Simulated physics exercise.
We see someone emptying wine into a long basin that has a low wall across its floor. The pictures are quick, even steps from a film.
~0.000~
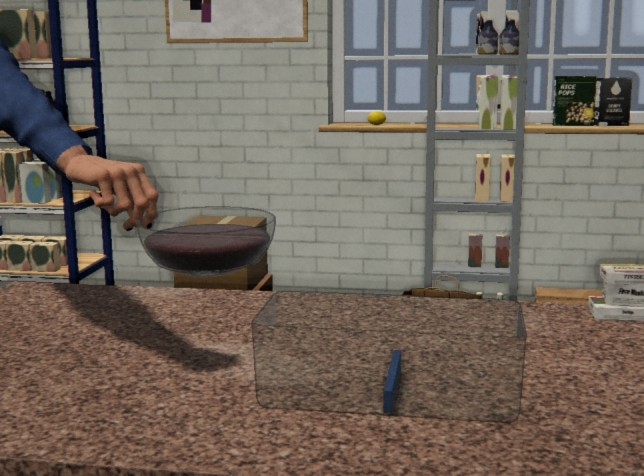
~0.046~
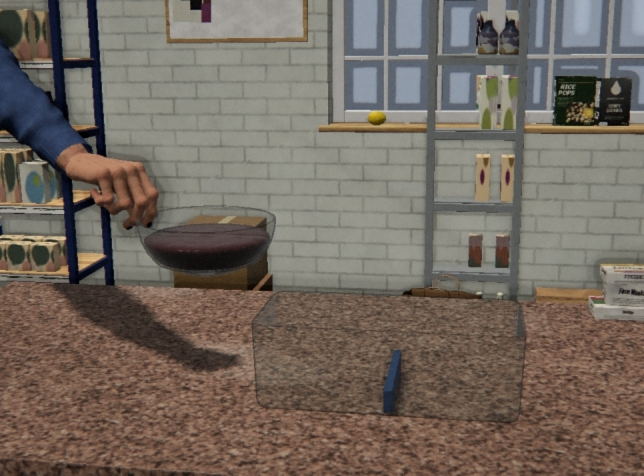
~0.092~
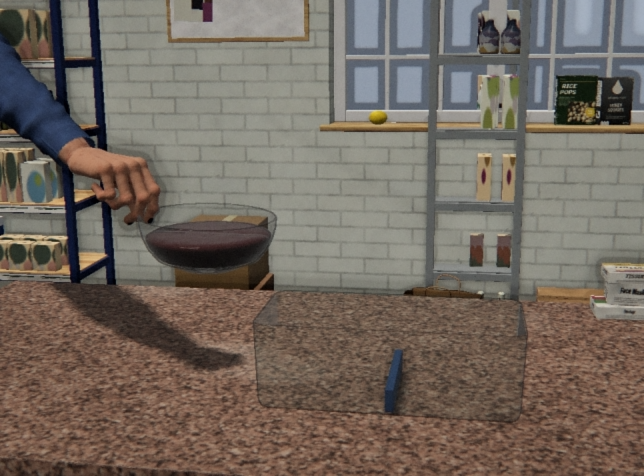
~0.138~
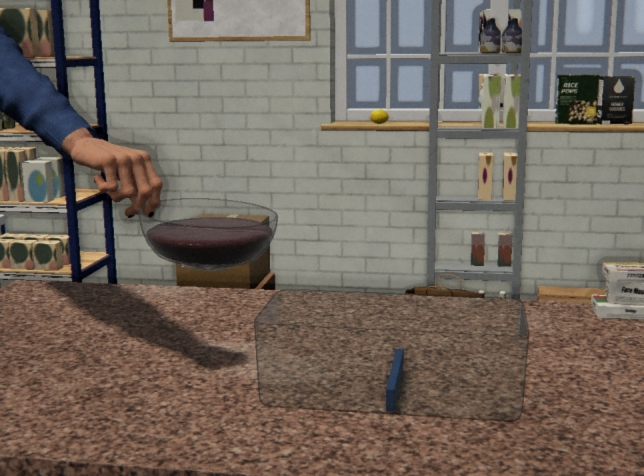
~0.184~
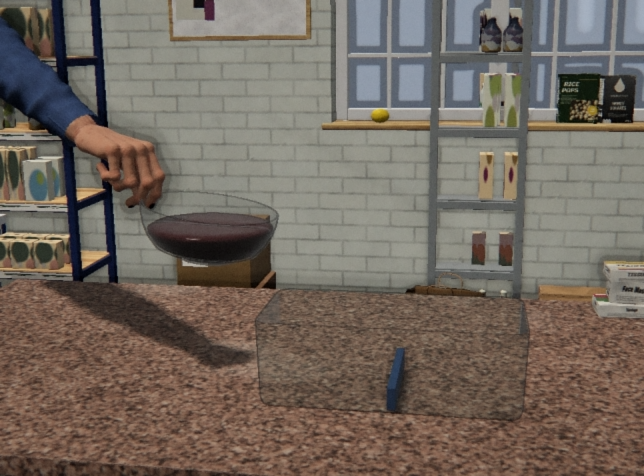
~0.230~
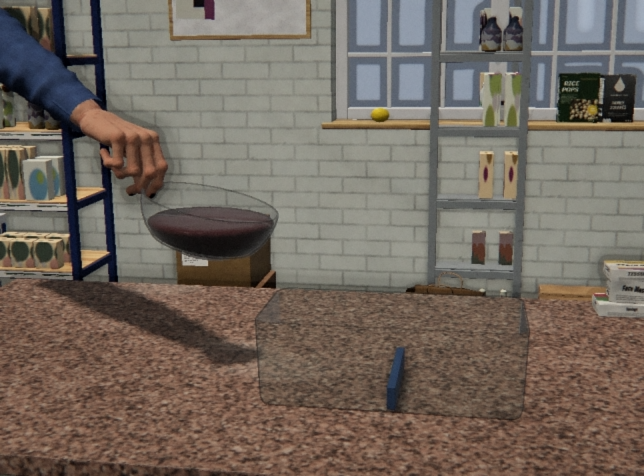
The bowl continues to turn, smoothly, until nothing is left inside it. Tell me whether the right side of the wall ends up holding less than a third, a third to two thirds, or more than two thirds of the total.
The right side holds less than a third.
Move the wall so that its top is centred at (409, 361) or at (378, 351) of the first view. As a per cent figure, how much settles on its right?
First some 10, then 10 per cent.
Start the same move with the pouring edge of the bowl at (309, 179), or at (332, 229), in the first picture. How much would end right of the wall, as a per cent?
Around 70 percent first, around 75 percent second.
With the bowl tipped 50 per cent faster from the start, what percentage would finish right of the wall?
I'd estimate some 25 percent.
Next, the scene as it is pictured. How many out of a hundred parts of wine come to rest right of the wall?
20 % or thereabouts.
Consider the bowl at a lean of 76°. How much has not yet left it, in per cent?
About 40 %.
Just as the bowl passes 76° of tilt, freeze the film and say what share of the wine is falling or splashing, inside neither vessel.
50 per cent.
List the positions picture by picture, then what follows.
It leans 0°; its right rim is at (273, 222); the wine meets the walls at (149, 234) and (270, 238); the long basin's rim runs from (264, 308) to (522, 319); the wall's top is at (393, 370), in the first frame.
It leans 1°; its right rim is at (273, 222); the wine meets the walls at (149, 234) and (270, 237), in the second frame.
It leans 2°; its right rim is at (274, 222); the wine meets the walls at (150, 231) and (271, 235), in the third frame.
It leans 5°; its right rim is at (275, 221); the wine meets the walls at (151, 227) and (272, 232), in the fourth frame.
It leans 8°; its right rim is at (276, 220); the wine meets the walls at (152, 221) and (273, 228), in the fifth frame.
It leans 13°; its right rim is at (276, 219); the wine meets the walls at (153, 214) and (274, 223), in the sixth frame.
A moment on, the bowl is tipped on its side and 39 per cent is still to pour, 10 is left of the wall and 0 right of it.
Next, the bowl is tipped right over and 0 per cent is still to pour, 83 is left of the wall and 6 right of it.
Then the bowl is tipped right over and 0 per cent is still to pour, 83 is left of the wall and 13 right of it.
Later the bowl is tipped right over and 0 per cent is still to pour, 78 is left of the wall and 18 right of it.
Finally, 77 per cent lies left of the wall, 19 right of it and 4 outside.
